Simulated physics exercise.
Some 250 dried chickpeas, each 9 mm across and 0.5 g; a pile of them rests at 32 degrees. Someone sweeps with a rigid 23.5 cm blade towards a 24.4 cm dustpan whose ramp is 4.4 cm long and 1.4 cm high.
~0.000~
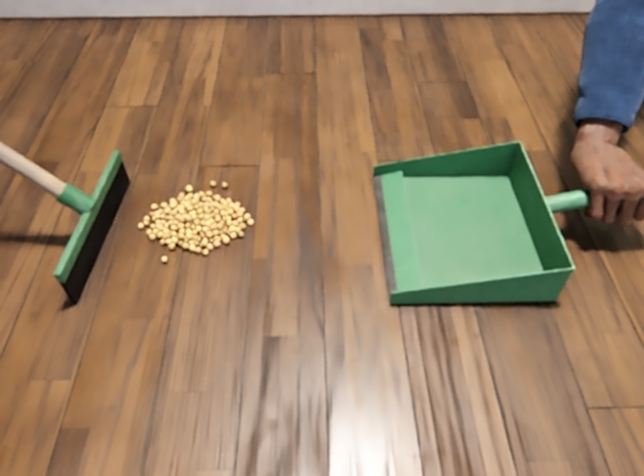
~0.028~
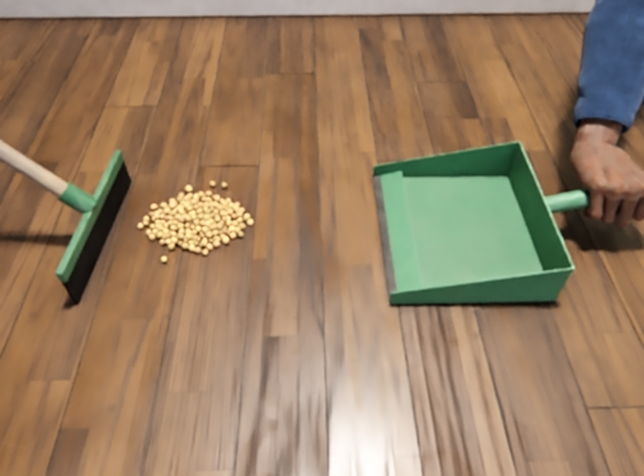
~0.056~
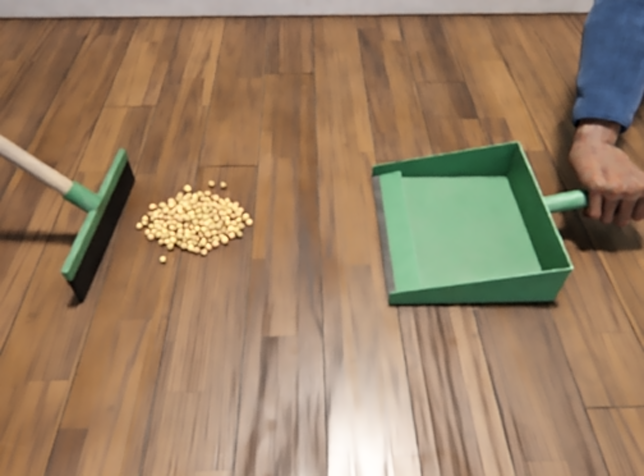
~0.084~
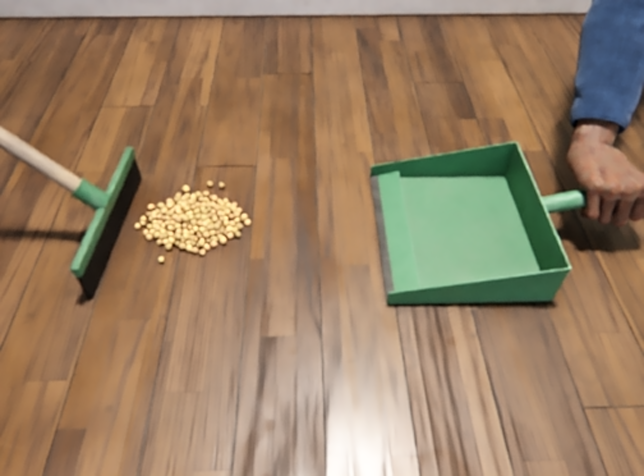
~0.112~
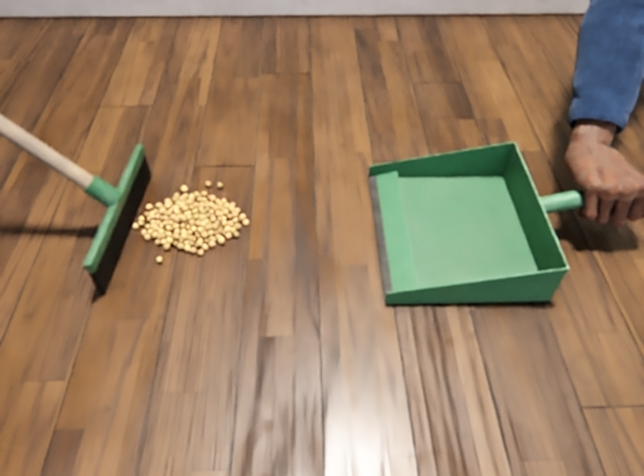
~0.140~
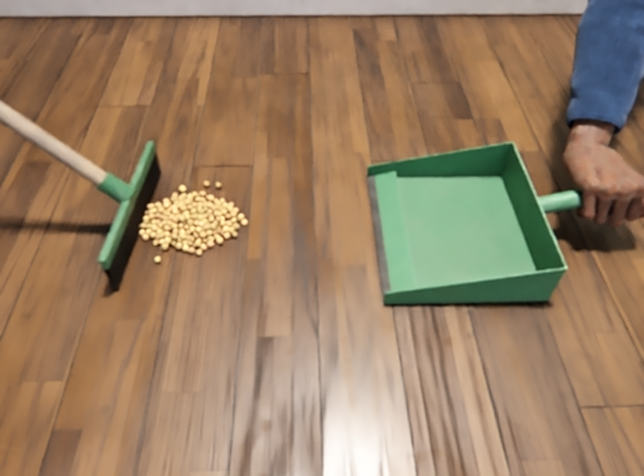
The footage shows a green broom-like blade on a pale handle sliding rightward across a wooden floor to the near edge of a pile of dried chickpeas, while a hand holds a green dustpan nearly still at right.
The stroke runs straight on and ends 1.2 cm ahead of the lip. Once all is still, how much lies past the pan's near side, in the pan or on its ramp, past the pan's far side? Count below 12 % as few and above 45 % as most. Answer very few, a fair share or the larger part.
Near side: Very few, pan: A fair share, far side: A fair share.
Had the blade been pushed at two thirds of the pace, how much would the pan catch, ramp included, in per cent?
It would be near 15 per cent.
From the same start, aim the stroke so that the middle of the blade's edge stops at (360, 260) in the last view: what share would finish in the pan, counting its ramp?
Some 50 per cent.
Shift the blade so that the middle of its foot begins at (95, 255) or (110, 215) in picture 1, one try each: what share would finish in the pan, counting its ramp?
About 30 and 5 per cent.
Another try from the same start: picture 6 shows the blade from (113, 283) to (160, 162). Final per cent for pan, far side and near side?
Pan 55, far 5, near 5.
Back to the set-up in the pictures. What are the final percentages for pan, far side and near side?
Near side 0, pan 20, far side 30.
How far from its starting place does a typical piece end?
Some 28 cm.
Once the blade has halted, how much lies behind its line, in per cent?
Roughly 20 per cent.
After 0.39 s, middle of the blade 18 cm from the lip; 0 % over the lip, far side 5 %, near side 0 %.
After 0.55 s, middle of the blade 8 cm from the lip; 0 % over the lip, far side 20 %, near side 0 %.
After 0.84 s, middle of the blade 2 cm from the lip; 20 % over the lip, far side 30 %, near side 0 %.
In the end, at 1.3 s, near side 0 %, pan 20 %, far side 30 %, in front of the lip or behind the blade 50 %.
